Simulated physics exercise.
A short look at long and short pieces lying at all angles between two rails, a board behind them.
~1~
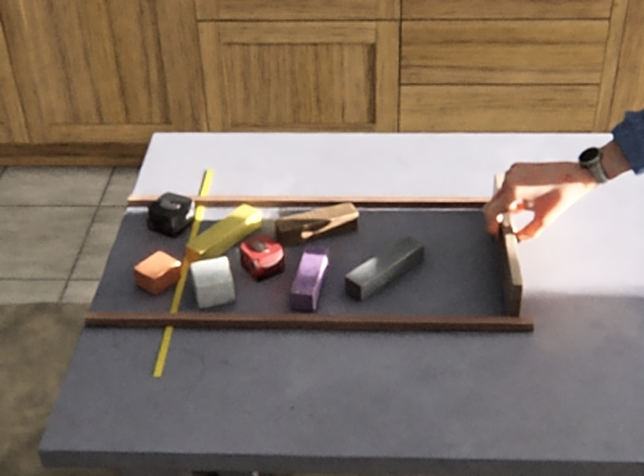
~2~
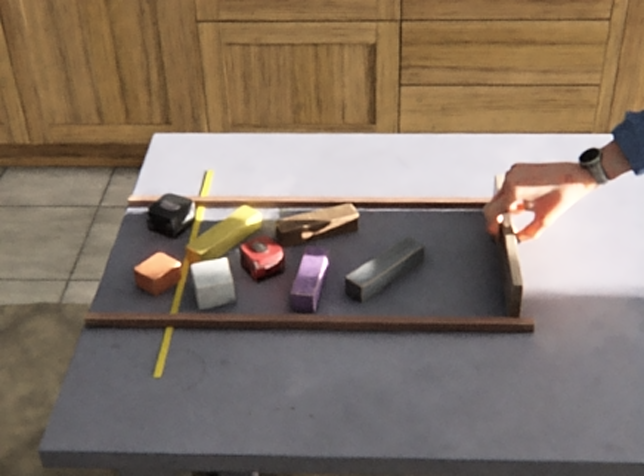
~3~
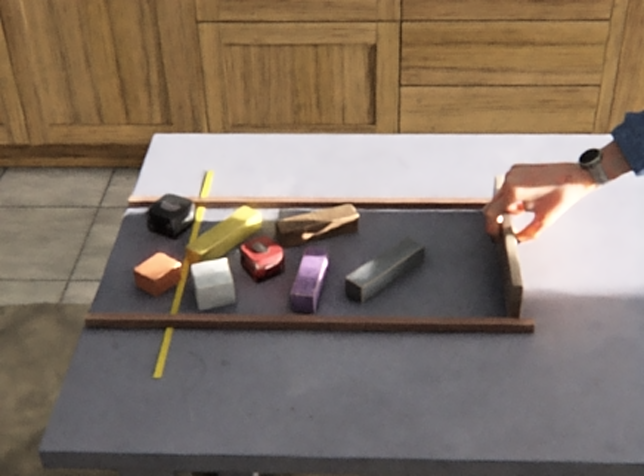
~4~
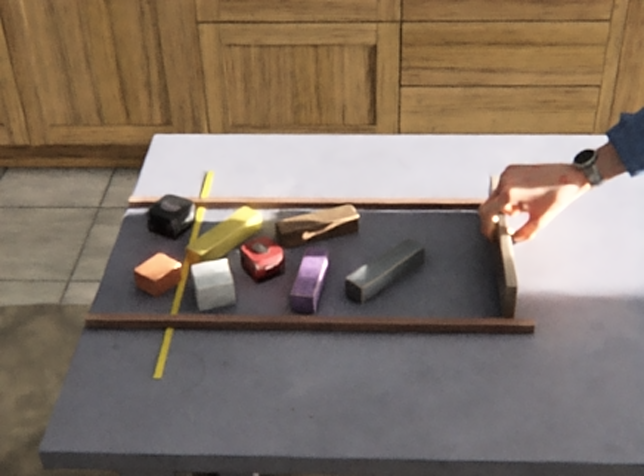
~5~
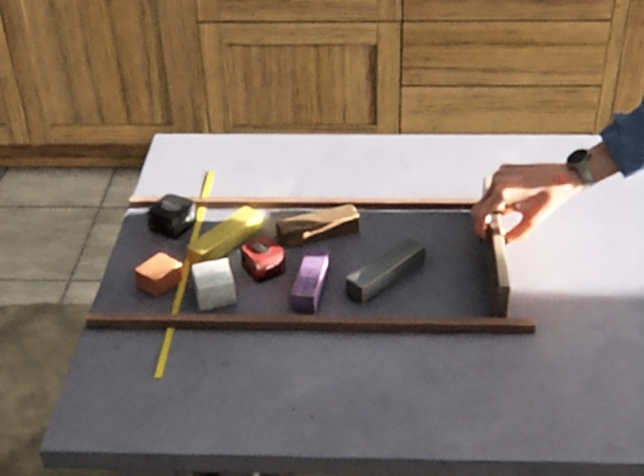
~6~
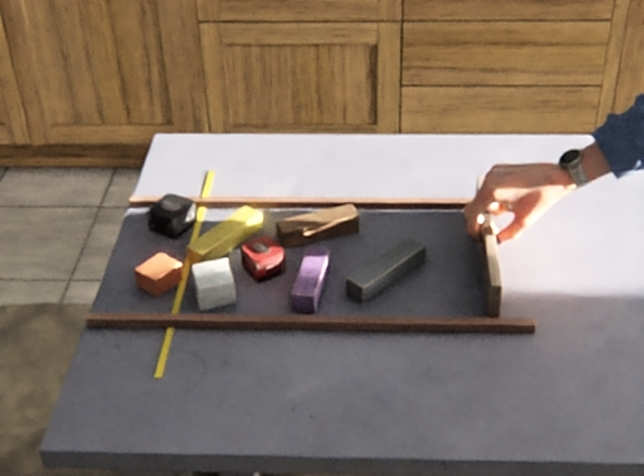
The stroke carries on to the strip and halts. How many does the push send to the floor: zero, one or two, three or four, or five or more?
Here the number that fall off is one or two.
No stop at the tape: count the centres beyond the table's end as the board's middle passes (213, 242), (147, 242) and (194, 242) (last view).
Past the end: 0, 5 and 1.
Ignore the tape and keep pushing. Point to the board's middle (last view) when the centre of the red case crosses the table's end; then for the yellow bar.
At (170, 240) for the red case; at (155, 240) for the yellow bar.
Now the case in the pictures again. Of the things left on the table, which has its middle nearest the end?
The black case ends nearest.
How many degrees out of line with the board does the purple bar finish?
Some 0 degrees.
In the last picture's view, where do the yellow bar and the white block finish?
The yellow bar at (152, 224), the white block at (107, 296).
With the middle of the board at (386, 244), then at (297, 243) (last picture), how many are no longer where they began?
The counts are 1 and 6.
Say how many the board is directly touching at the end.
It touches 2.
A little later, none off yet; black case at rest near (173, 216); orange block at rest near (159, 275); yellow bar at rest near (225, 237).
Next, none off yet; black case moving near (170, 215); orange block shifted about its own width near (131, 278); yellow bar shifted a little near (192, 227).
When it is over, the number that fall off is one or two; down, orange block.
